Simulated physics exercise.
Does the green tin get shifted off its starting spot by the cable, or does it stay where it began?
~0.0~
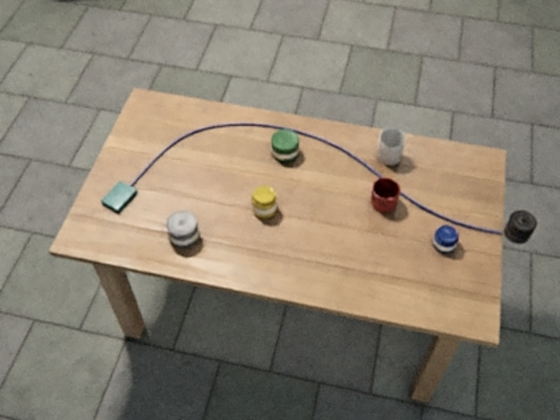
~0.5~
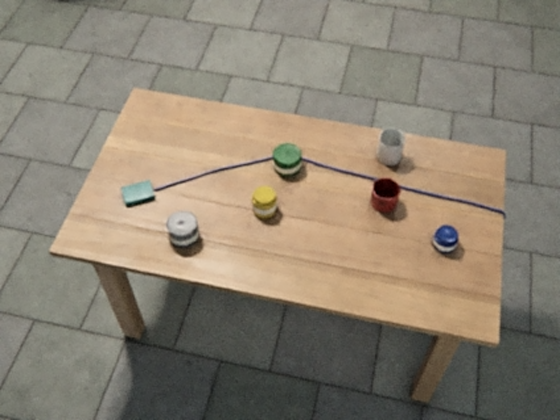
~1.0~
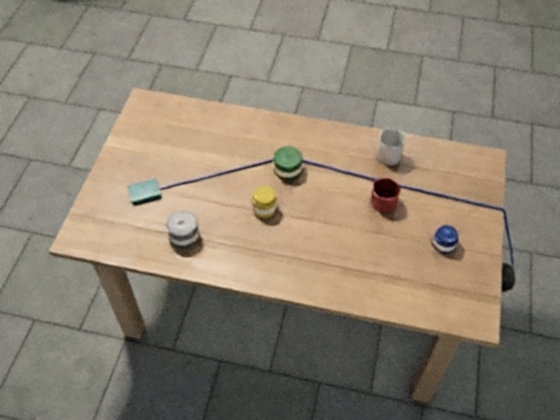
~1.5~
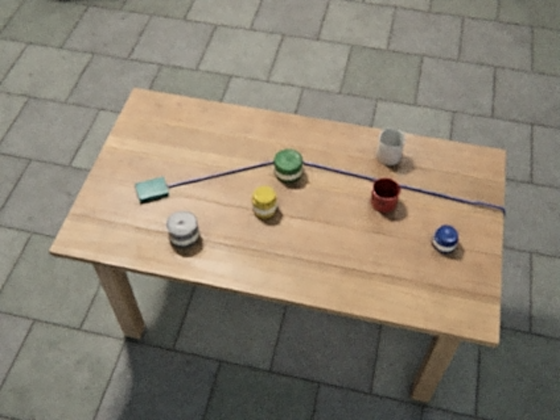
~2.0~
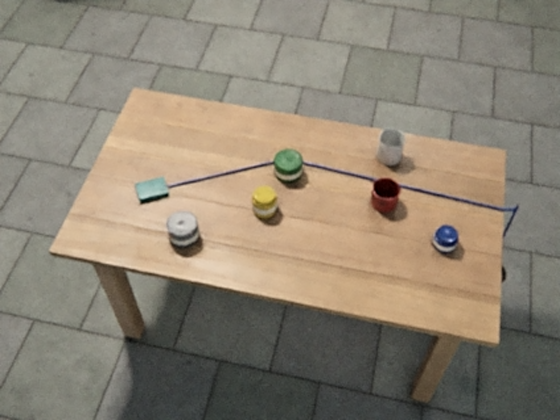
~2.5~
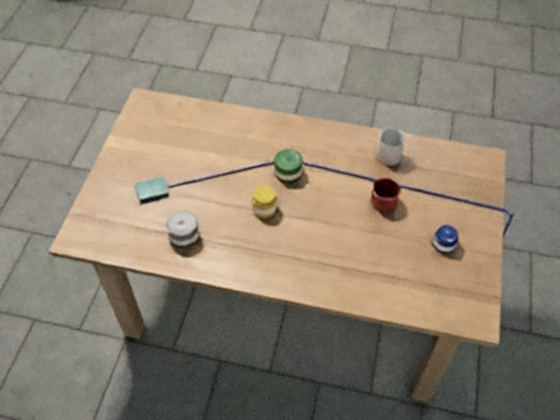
The green tin gets shifted a modest way toward the front of the table, and it ends up still on the tabletop with the cable running past it.
